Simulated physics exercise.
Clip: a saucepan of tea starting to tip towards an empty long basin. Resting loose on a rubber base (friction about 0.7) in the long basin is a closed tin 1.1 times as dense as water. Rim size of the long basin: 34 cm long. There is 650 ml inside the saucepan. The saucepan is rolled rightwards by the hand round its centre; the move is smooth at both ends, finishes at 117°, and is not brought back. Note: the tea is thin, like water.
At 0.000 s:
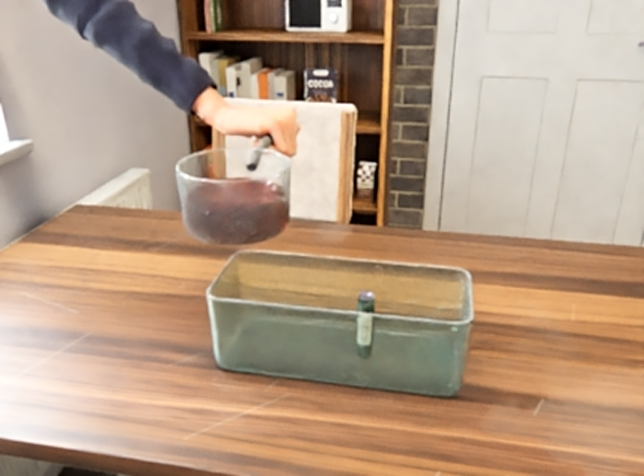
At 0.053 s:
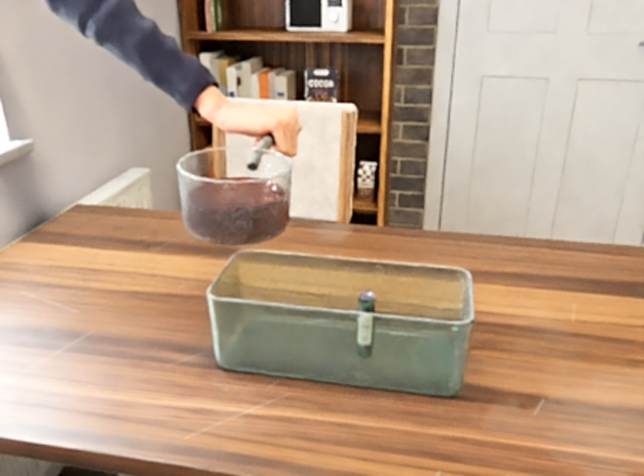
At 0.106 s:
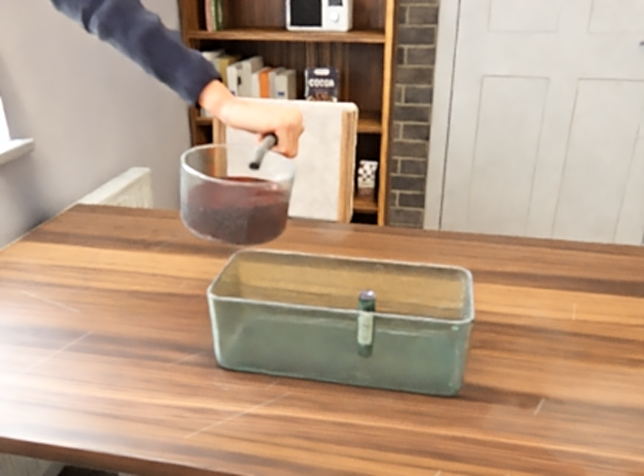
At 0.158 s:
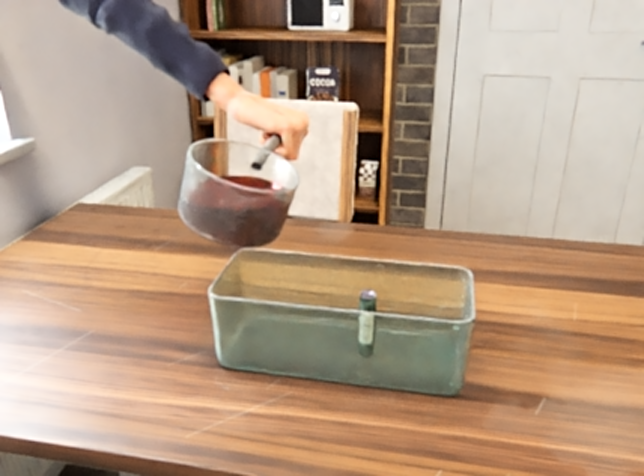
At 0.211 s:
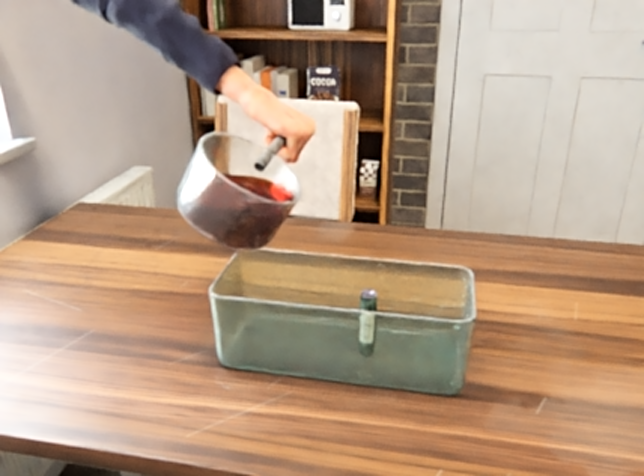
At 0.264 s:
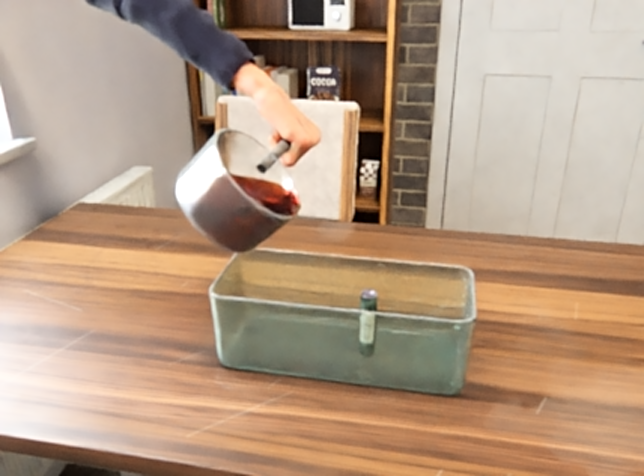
A hand steadily tilts a saucepan of dark reddish liquid rightwards above a long greenish basin.
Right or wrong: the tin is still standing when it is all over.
Right, it is still standing.
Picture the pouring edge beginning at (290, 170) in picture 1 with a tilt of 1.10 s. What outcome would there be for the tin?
Then the tin remains standing.
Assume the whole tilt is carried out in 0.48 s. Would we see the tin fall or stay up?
The tin would stay balanced.
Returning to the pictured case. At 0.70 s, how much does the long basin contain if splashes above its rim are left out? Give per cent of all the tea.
Near 92 in a hundred.
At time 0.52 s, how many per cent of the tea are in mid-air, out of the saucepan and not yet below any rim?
It comes to about 28 percent.
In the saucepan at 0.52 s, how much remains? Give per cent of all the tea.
Around 24 in a hundred.
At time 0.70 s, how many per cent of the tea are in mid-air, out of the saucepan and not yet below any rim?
About 5 percent.
Then, 0.52 s in, the tilt is 111° and 23 per cent is still to pour; the tin stands where it began.
Then, 0.70 s in, the tilt is 117° and 4 per cent is still to pour; the tin stands where it began.
Then, 0.90 s in, the tilt is 117° and 0 per cent is still to pour; the tin stands where it began.
Then, 1.11 s in, the tilt is 117° and 0 per cent is still to pour; the tin stands where it began.
Finally, the tin stands where it began.
